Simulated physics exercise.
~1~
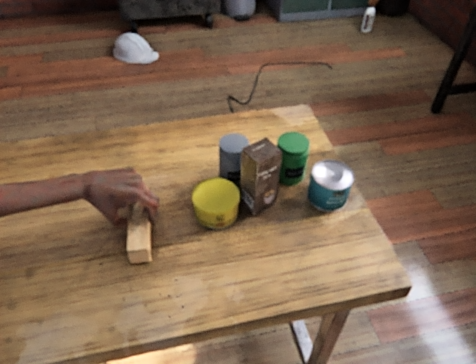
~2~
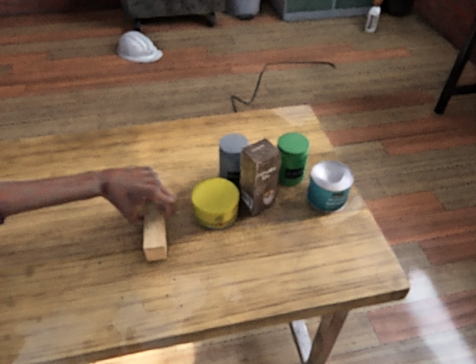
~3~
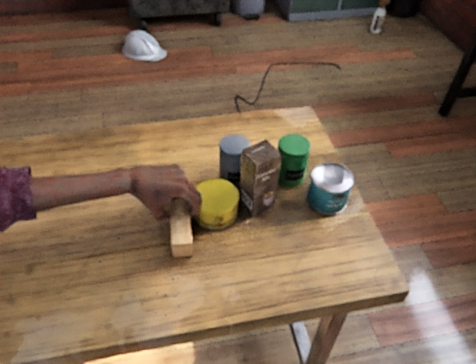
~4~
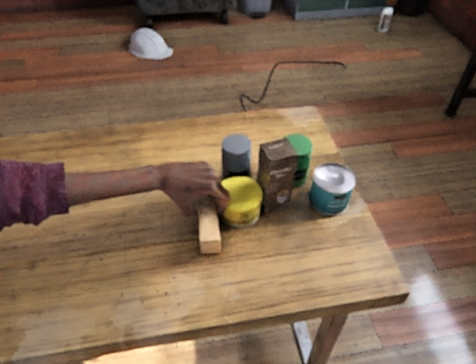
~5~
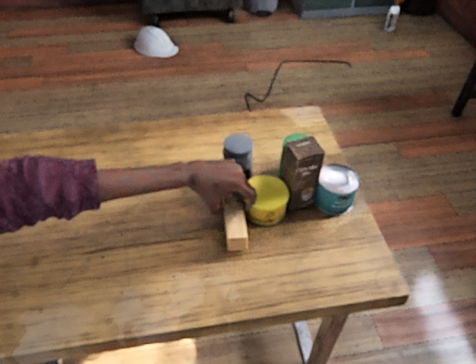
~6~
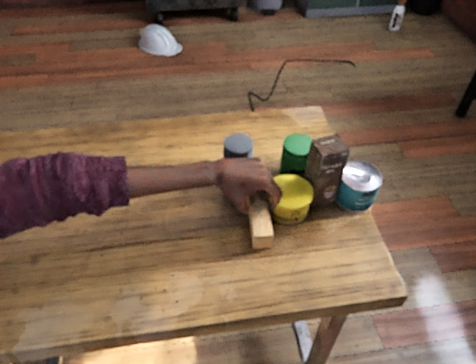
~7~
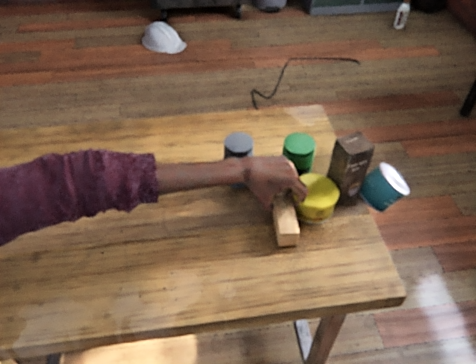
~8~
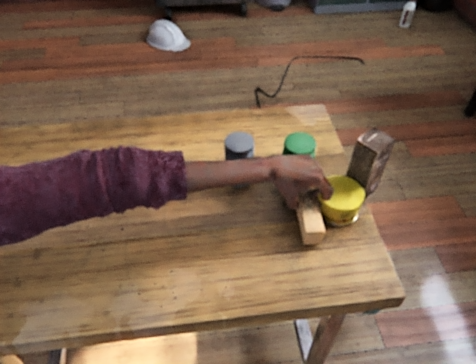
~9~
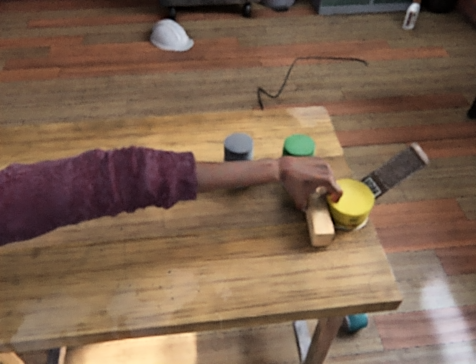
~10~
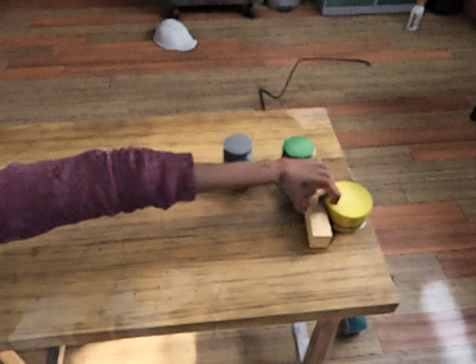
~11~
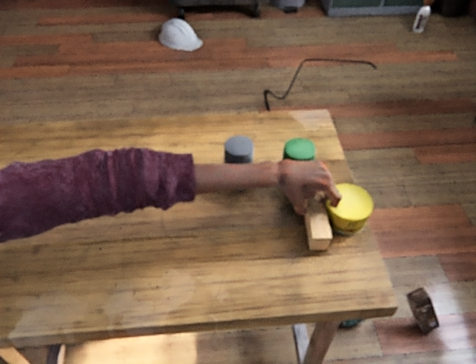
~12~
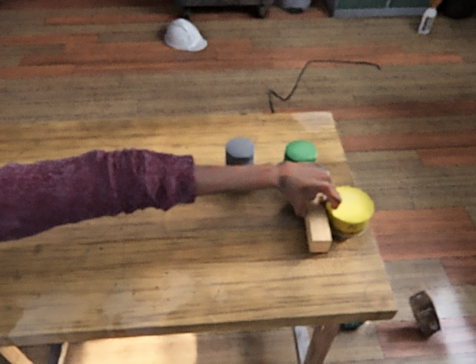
We see a hand slide a wooden block rightward across a table, pushing a yellow tub, a brown carton and a turquoise tub until the turquoise tub and then the carton fall off the edge. The yellow tub stops at the edge, while the green and grey jars stay put.
